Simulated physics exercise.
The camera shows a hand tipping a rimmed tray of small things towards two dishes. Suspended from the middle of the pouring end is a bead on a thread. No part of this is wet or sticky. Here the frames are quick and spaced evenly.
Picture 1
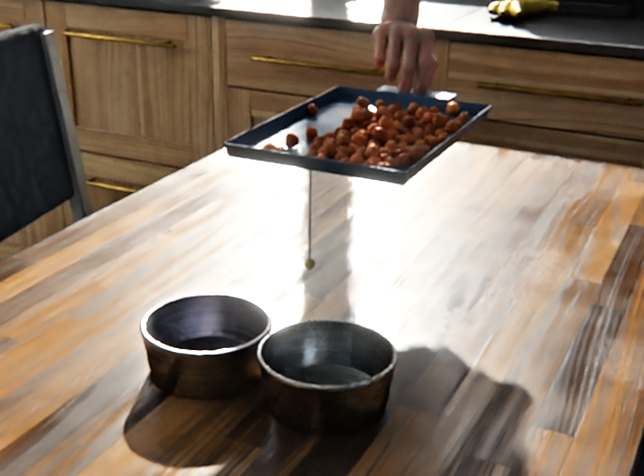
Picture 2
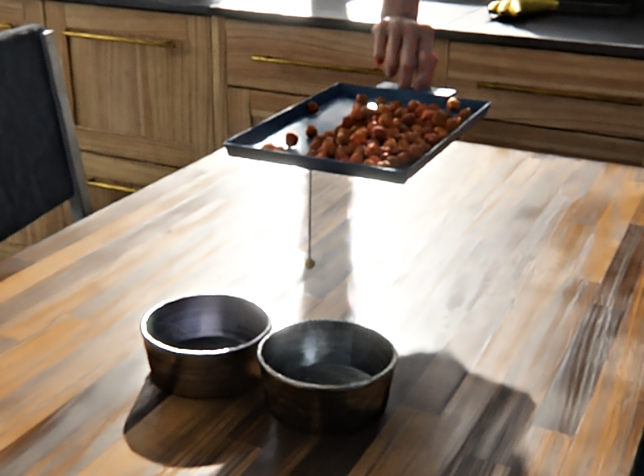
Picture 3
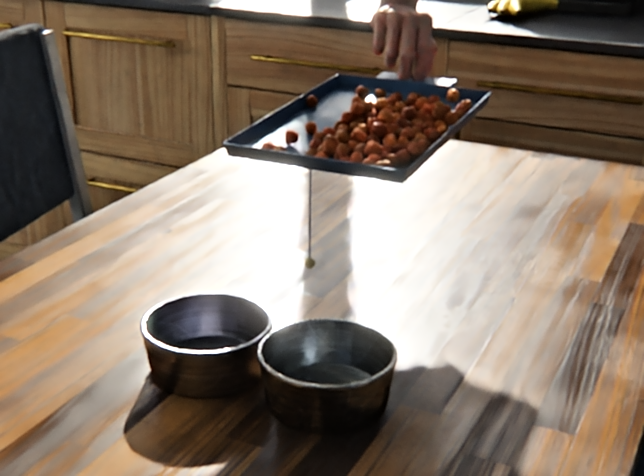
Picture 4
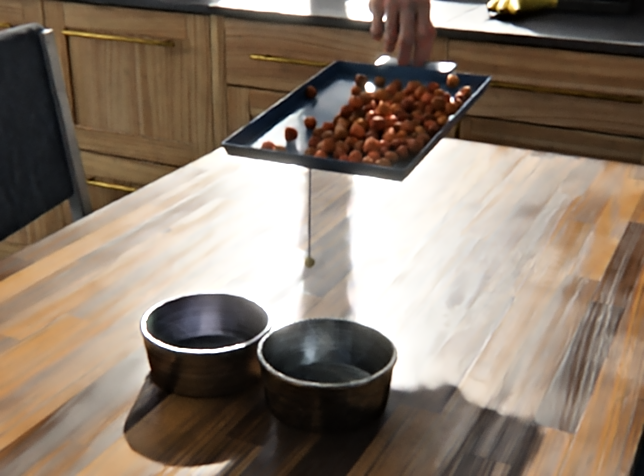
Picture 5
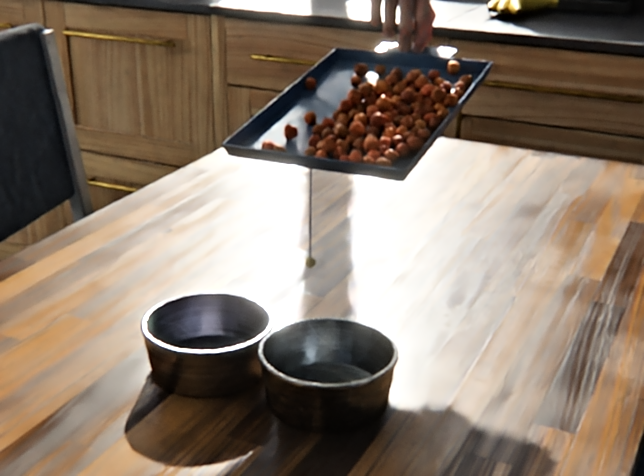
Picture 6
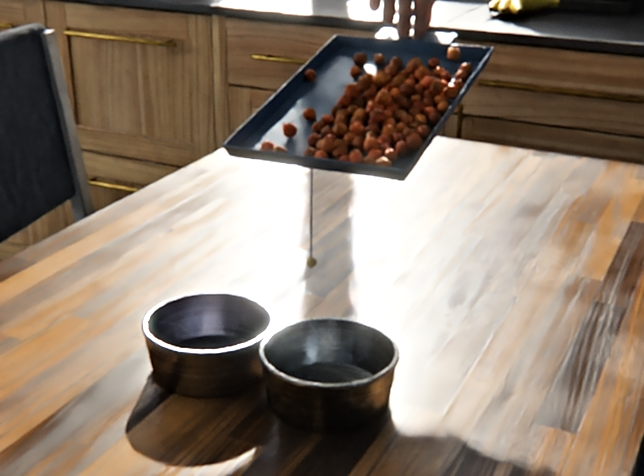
In a sunlit kitchen, a hand gradually raised the far end of a dark tray of small reddish-brown pieces above a wooden table, while the two round dishes below stayed still.
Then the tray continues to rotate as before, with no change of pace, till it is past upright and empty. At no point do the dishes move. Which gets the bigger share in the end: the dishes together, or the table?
The greater share ends up outside the dishes.
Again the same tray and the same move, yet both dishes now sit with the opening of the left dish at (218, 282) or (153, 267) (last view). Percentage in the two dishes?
It comes to roughly 80 per cent in one try and roughly 60 per cent in the next.
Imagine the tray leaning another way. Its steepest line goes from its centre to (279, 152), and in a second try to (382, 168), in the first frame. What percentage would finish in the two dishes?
Lab note: Try one about 0 %, try two about 0 %.
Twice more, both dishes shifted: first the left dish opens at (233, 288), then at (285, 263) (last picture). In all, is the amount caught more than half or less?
Past half, then shy of half.
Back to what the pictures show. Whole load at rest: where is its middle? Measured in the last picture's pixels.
Resting centre, last picture - approx. (283, 340).
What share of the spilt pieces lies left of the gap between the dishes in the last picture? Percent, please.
Looks like close to 40 per cent of it.
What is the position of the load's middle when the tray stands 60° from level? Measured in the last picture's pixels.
I'd mark it close to (335, 102).
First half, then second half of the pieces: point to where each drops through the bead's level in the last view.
(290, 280) for the early half, (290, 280) for the late half.
Just after the last frame, tray tipped steeply; almost all on the tray; just a few in the right dish; just a few in the left dish; about a tenth outside both.
A moment on, tray tipped past a quarter turn; just a few on the tray; about a tenth in the right dish; about a tenth in the left dish; roughly two thirds outside both; roughly a quarter in the air.
Further on, tray tipped past a quarter turn; about a tenth in the right dish; about a tenth in the left dish; the larger part outside both.
When it is over, tray tipped past a quarter turn; about a tenth in the right dish; about a tenth in the left dish; the larger part outside both.
